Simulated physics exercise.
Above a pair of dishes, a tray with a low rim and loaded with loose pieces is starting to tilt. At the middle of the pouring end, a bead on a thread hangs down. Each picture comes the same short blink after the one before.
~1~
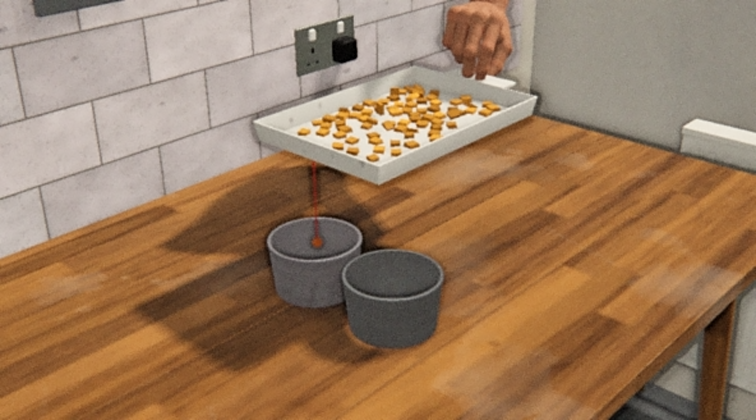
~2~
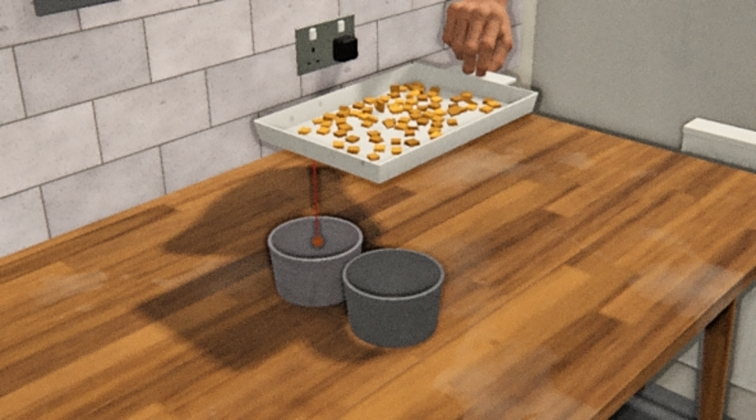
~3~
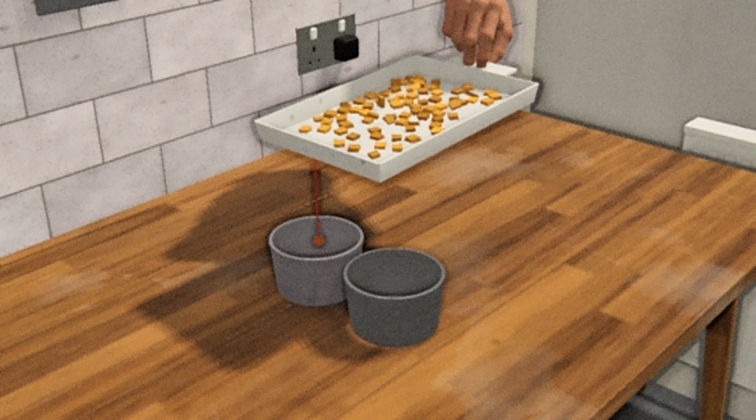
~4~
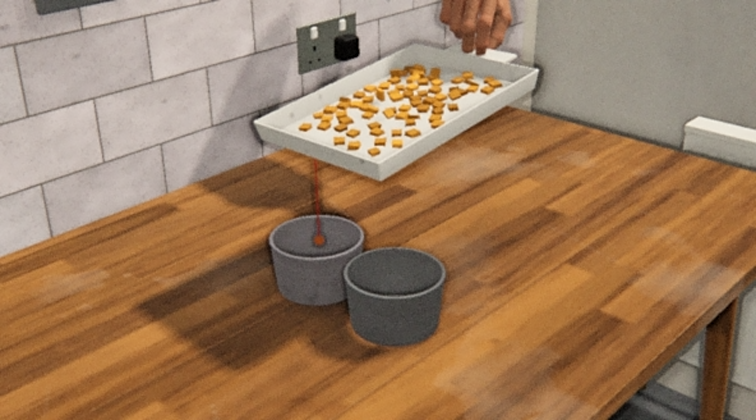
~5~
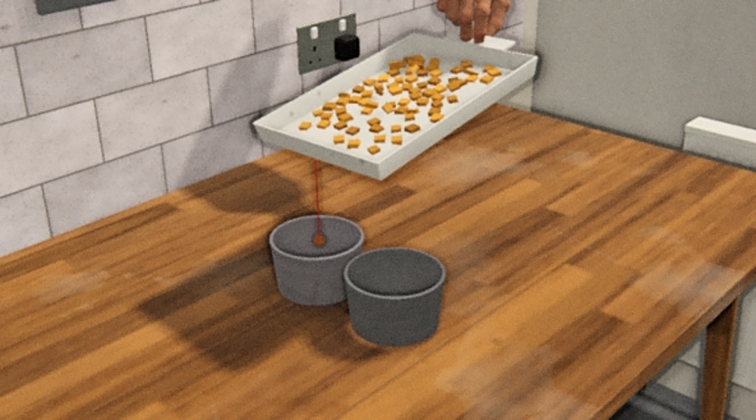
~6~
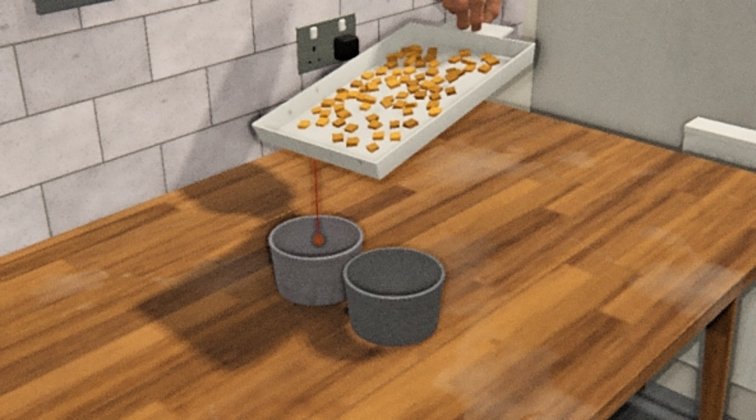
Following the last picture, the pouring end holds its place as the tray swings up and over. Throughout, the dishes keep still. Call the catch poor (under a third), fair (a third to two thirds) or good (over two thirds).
Poor - under a third is caught.
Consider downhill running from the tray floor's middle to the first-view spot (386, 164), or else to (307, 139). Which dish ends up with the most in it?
First spot: The rightmost dish, second spot: The leftmost dish.
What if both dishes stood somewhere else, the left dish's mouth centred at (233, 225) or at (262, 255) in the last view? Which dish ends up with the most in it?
The first arrangement gives the one at right, the second arrangement gives the one at left.
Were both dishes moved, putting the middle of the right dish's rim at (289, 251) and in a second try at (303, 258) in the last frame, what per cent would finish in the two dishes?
The first try yields 60% and the second yields 60%.
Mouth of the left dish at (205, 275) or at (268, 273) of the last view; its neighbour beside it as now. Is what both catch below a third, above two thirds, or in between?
First below one third, then the middle third.
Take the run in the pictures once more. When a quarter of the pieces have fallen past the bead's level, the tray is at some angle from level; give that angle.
That happens at close to 110 degrees.
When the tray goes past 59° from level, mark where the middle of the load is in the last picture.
Somewhere about pixel (304, 125).
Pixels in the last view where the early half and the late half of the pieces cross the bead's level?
Half one: (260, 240), half two: (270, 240).
Soon, tray tipped steeply; all on the tray.
A while on, tray tipped right over; nearly all on the tray; a stray few outside both; a small part in the air.
Towards the end, tray tipped past a quarter turn; a stray few in the left dish; nearly all outside both.
Finally, tray tipped past a quarter turn; none in the right dish; a stray few in the left dish; nearly all outside both.
